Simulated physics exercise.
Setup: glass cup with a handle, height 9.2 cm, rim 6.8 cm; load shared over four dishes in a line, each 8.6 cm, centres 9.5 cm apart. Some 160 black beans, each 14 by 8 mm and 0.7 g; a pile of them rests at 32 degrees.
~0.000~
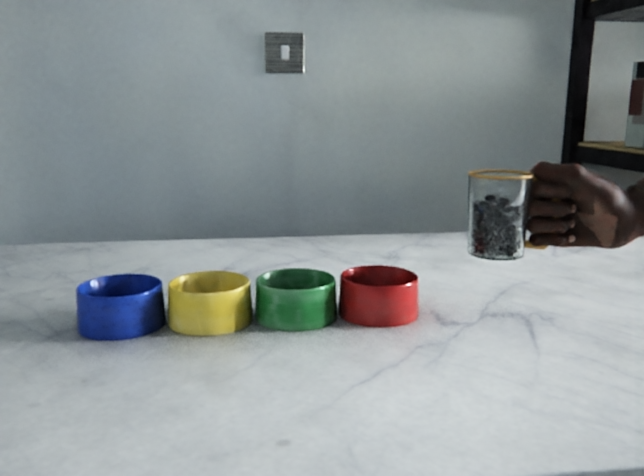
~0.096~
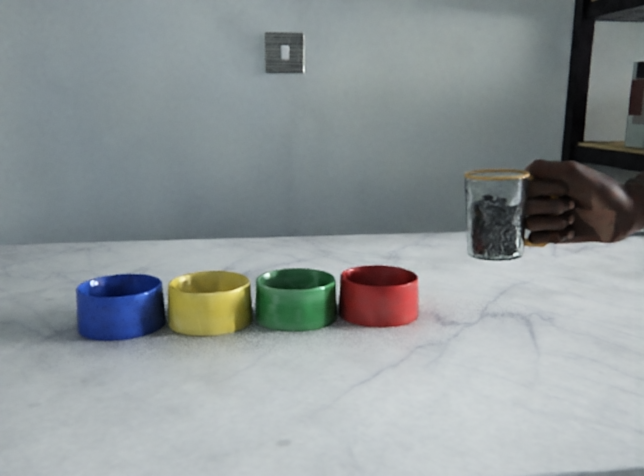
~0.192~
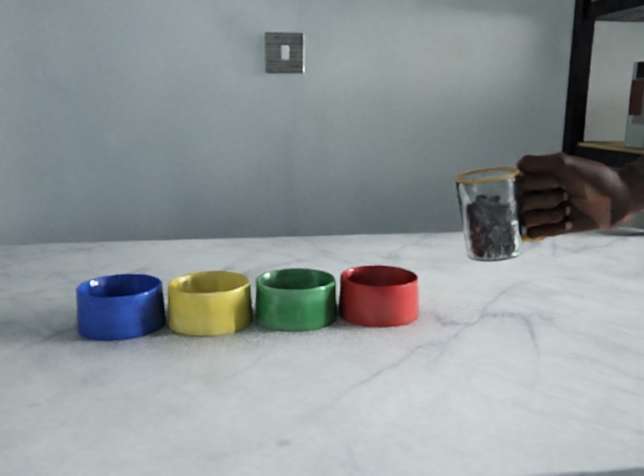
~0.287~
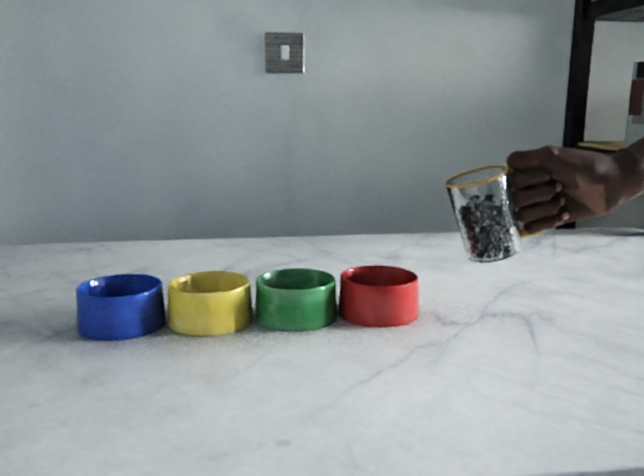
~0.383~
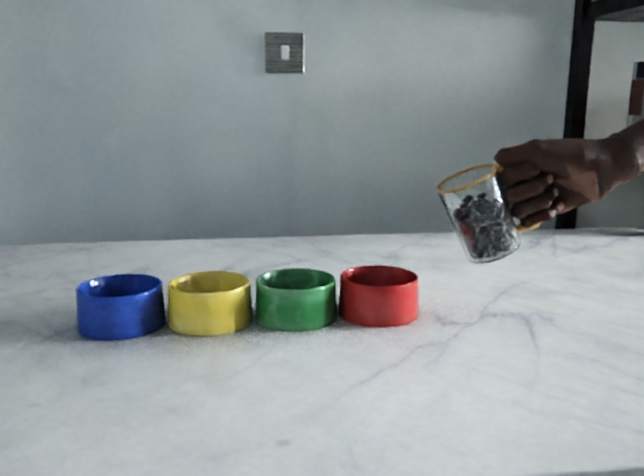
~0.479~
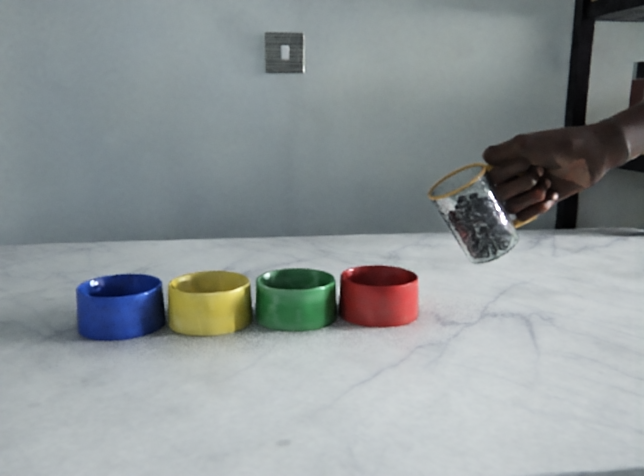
A hand held a clear glass cup of small dark pieces by its handle, tilting it steadily to the left while moving it slightly left, near four still dishes coloured blue, yellow, green and red.
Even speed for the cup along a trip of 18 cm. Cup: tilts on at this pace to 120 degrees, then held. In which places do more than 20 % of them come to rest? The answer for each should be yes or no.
Red dish - yes, blue dish - no, green dish - no, yellow dish - no, counter - no.
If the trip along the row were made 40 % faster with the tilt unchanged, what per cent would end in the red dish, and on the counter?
Shares: Red 10, counter 20.
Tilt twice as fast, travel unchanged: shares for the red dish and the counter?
In the red dish 90; on the counter 10.
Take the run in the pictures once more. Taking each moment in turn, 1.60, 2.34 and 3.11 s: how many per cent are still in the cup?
Approx. 75 / 0 / 0 percent.
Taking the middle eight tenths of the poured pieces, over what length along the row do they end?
It spans about 5 centimetres along the dishes.
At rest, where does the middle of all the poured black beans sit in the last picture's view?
Somewhere near (371, 295) in the last picture.
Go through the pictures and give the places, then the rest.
Cup at (498, 214), tilt 0 degrees, lip at (472, 175), moved 0.0 cm; middle of the pieces at (494, 228); red dish at (379, 276); green dish at (296, 279); yellow dish at (210, 282); blue dish at (120, 286), in the first frame.
Cup at (496, 214), tilt 3 degrees, lip at (467, 176), moved 0.2 cm; middle of the pieces at (493, 228), in the second frame.
Cup at (491, 214), tilt 10 degrees, lip at (458, 181), moved 0.9 cm; middle of the pieces at (490, 228), in the third frame.
Cup at (486, 215), tilt 17 degrees, lip at (448, 186), moved 1.5 cm; middle of the pieces at (486, 227), in the fourth frame.
Cup at (480, 215), tilt 25 degrees, lip at (439, 191), moved 2.1 cm; middle of the pieces at (483, 227), in the fifth frame.
Cup at (475, 215), tilt 32 degrees, lip at (431, 197), moved 2.7 cm; middle of the pieces at (479, 226); red dish at (379, 276); green dish at (296, 279); yellow dish at (210, 282); blue dish at (120, 286). The cup turns about 75 degrees a second and travels 6 cm a second, in the sixth frame.
After 1.60 s, tilt 117 degrees; cup holds 75 %, red 25 %.
After 2.34 s, tilt 120 degrees; cup holds 0 %, red 95 %.
Then, at 3.11 s, tilt 120 degrees; cup holds 0 %, red 95 %.
By 3.4 s all is still; red 95 %, blue 0 %, green 0 %, yellow 0 %, counter 5 %.
